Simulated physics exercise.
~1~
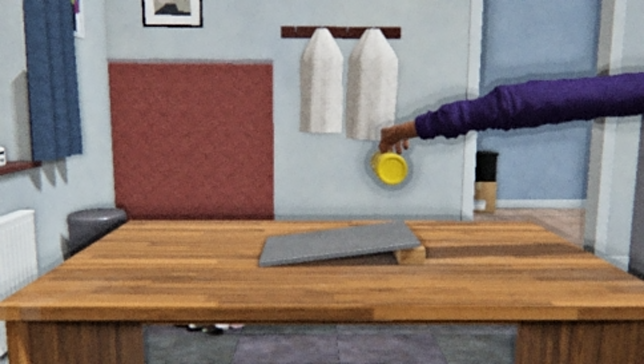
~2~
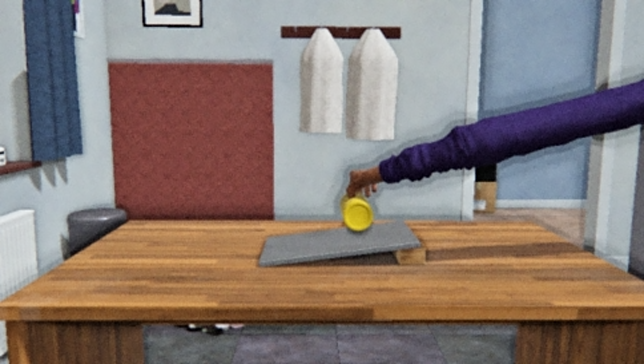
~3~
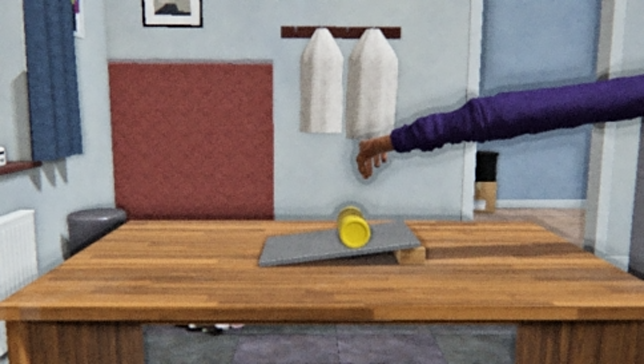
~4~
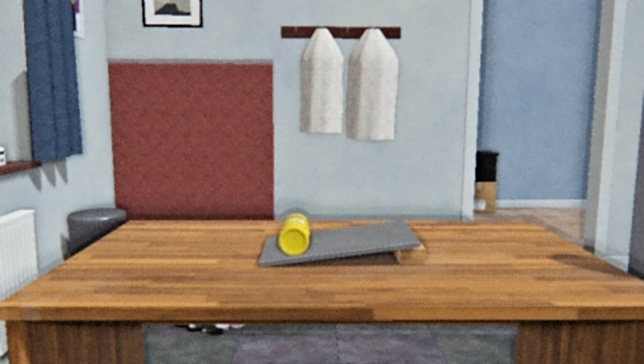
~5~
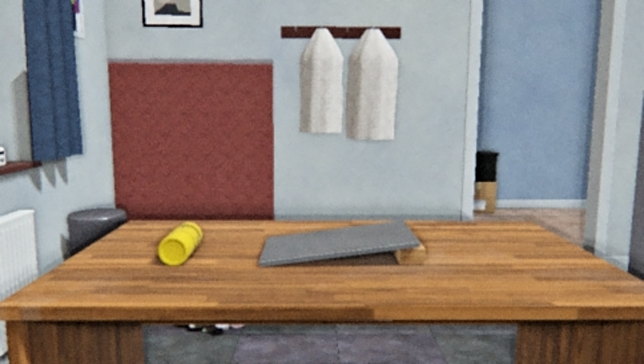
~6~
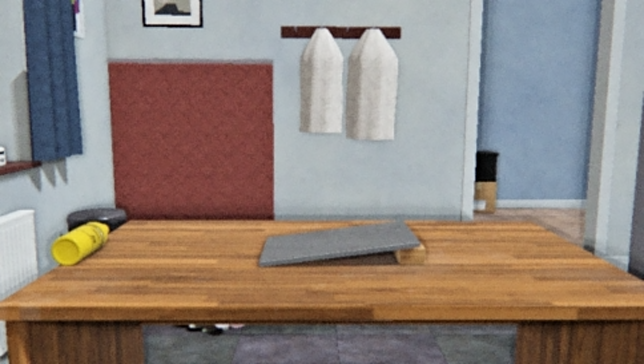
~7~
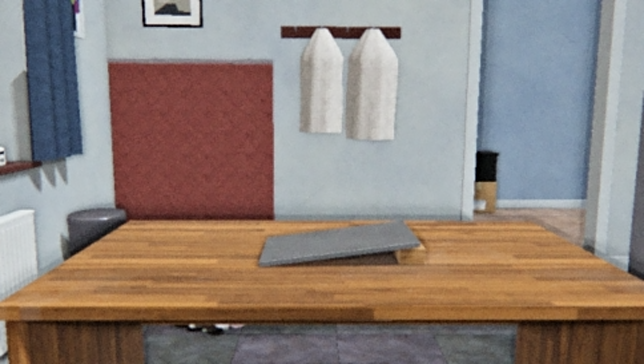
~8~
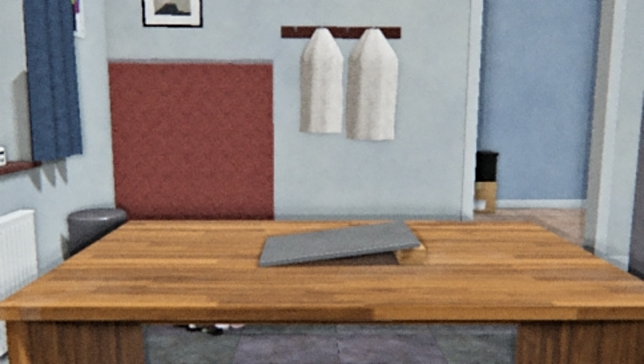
To begin with, a hand in a purple sleeve holds a yellow bottle on its side above a grey board, which slopes down to the left on a wooden table. The hand lowers the bottle to the board, lets go and draws back to the right. The bottle moves left down the slope, and the arm leaves the view. It comes off the low end and carries on across the tabletop, turning at an angle as it nears the left edge. Finally the bottle is out of sight, while the board remains in place on the table.
